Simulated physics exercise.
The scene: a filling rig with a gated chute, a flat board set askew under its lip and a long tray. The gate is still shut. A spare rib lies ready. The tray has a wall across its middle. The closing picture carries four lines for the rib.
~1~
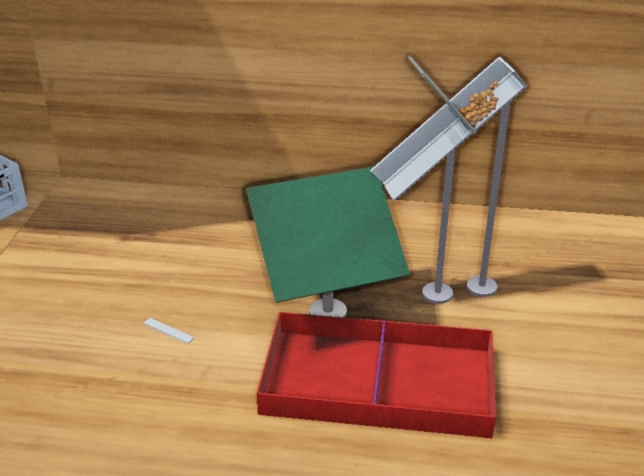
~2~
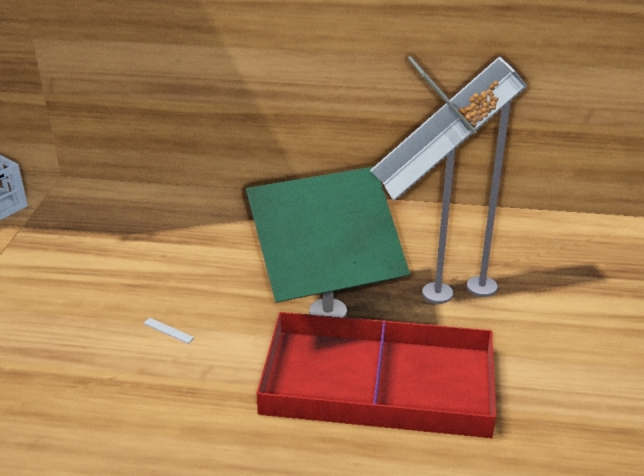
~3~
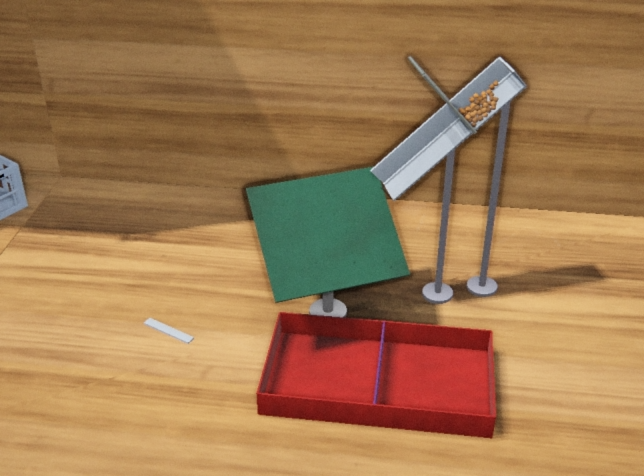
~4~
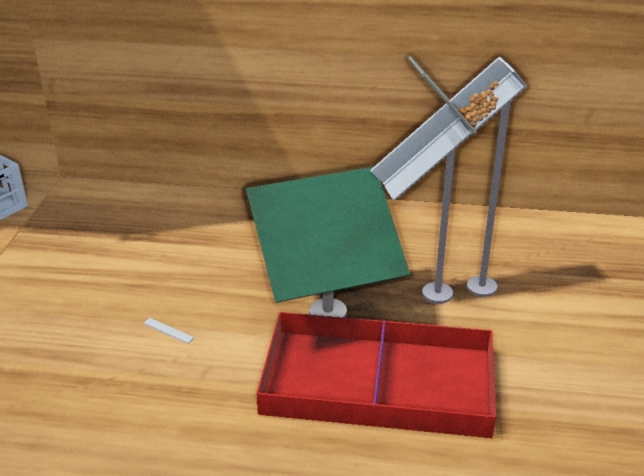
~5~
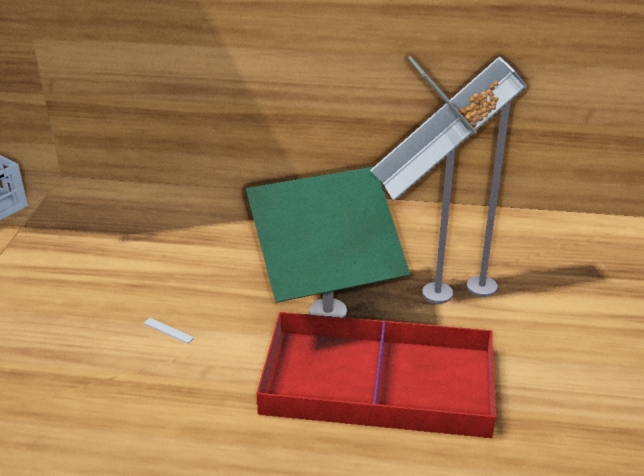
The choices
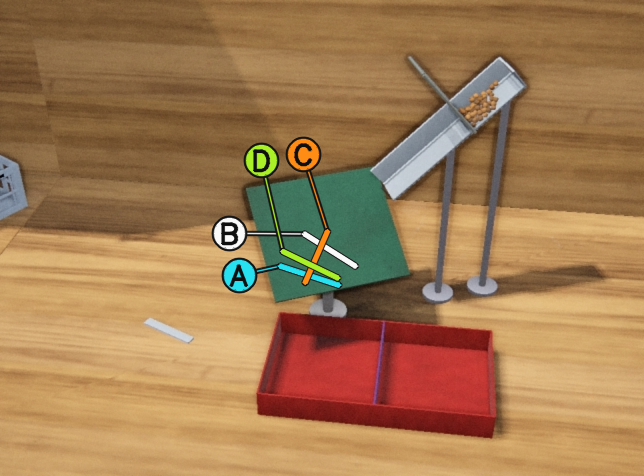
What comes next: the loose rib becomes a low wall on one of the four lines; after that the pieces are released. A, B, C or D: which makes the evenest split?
It is B.
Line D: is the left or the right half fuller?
More lands on the left.
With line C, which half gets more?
Left.
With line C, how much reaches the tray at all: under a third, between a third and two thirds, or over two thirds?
Over two thirds.
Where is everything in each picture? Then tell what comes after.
In the first picture, load behind the gate (480, 109), roasted chickpeas; lip of the chute (389, 192), sloping fairly steeply.
In the second picture, middle of the board (328, 231), tilted fairly steeply; middle of its low edge (345, 288); of its high edge (312, 177).
In the third picture, front corners of the tray (257, 393) and (495, 417); front end of its middle wall (374, 405).
In the fourth picture, middle of the load (480, 109); lip (389, 192).
In the fifth picture, middle of the load (480, 109); lip (389, 192).
On the marked copy, line A from (280, 266) to (338, 285); line B from (304, 233) to (355, 266); line C from (327, 231) to (305, 282); line D from (282, 251) to (337, 277).
Choosing A, of what is caught, the larger part in the left half, about a tenth in the right.
Choosing B, of what is caught, roughly half in the left half, roughly half in the right.
Choosing C, of what is caught, almost all in the left half, about a tenth in the right.
Choosing D, of what is caught, the larger part in the left half, about a tenth in the right.
